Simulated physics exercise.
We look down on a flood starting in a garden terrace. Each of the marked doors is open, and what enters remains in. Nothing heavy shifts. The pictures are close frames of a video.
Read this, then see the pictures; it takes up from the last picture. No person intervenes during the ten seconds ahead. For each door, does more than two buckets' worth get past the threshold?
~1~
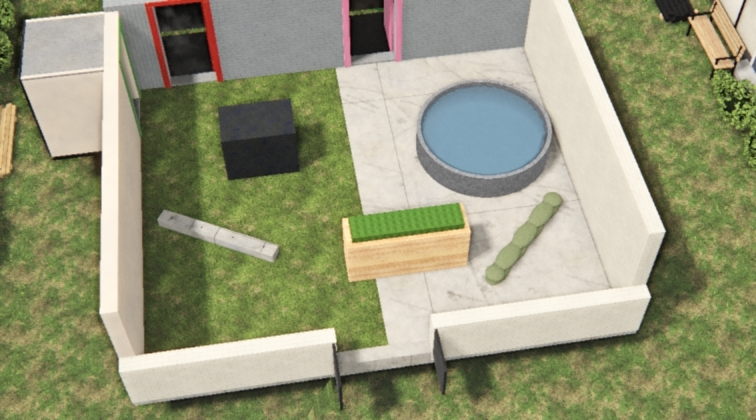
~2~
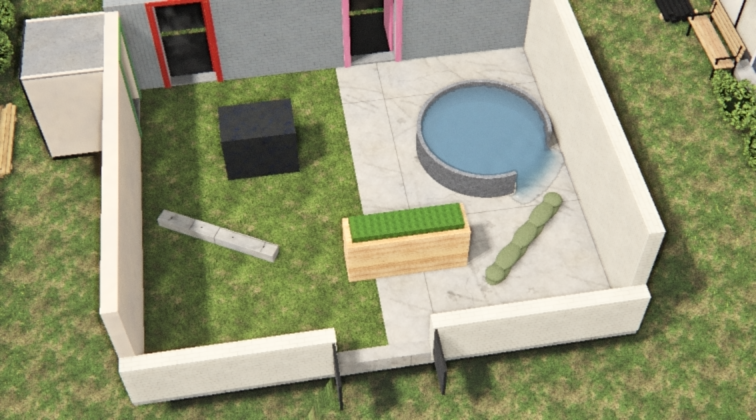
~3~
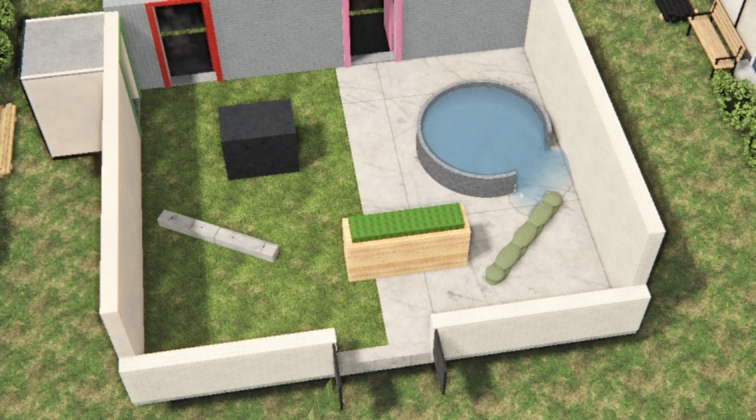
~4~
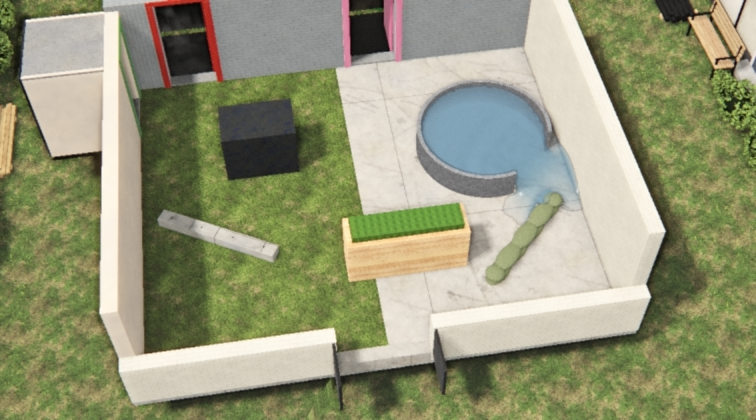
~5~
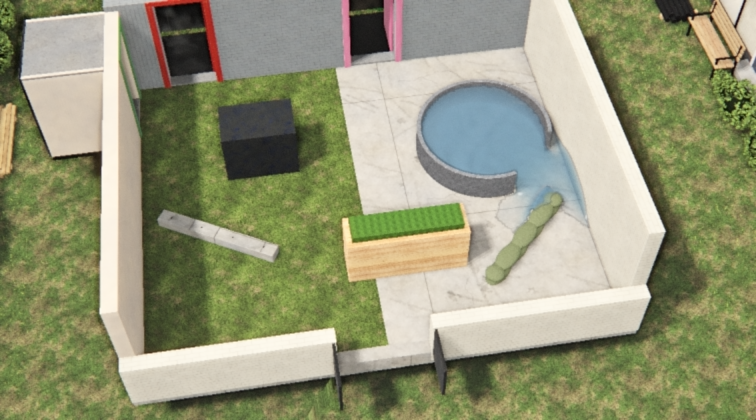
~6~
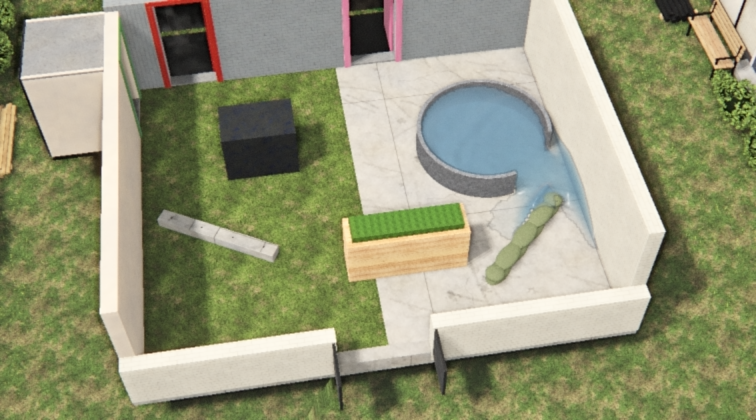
In order: Green door: Two buckets at most, red door: Two buckets at most, pink door: Two buckets at most.
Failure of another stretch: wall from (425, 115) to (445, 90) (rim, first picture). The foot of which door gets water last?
That's the one in green.
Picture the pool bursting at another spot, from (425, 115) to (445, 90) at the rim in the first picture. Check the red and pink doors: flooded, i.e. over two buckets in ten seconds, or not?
Red: Beyond the mark, pink: Beyond the mark.
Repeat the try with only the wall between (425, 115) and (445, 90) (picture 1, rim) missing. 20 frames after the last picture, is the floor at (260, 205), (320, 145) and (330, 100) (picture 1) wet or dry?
Listed order gives left alone; sopping; sopping.
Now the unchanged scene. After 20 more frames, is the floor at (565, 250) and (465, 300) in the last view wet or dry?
Lab note, in the order given: Wet through; wet through.
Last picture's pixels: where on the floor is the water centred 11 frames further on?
Around pixel (506, 177).
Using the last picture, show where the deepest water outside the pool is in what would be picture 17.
Look near (563, 171).
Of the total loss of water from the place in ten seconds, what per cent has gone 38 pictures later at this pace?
Approximately 40 %.
A moment on, water covers 10 % of the floor; the green door not reached, the red door not reached, the pink door not reached.
Next, water covers 20 % of the floor; the green door not reached, the red door not reached, the pink door not reached.
Then, water covers 30 % of the floor; the green door not reached, the red door not reached, the pink door not reached.
Later, water covers 60 % of the floor; the green door not reached, the red door not reached, the pink door wet at the sill, nothing in.
In the end, water covers 80 % of the floor; the green door not reached, the red door not reached, the pink door wet at the sill, nothing in.
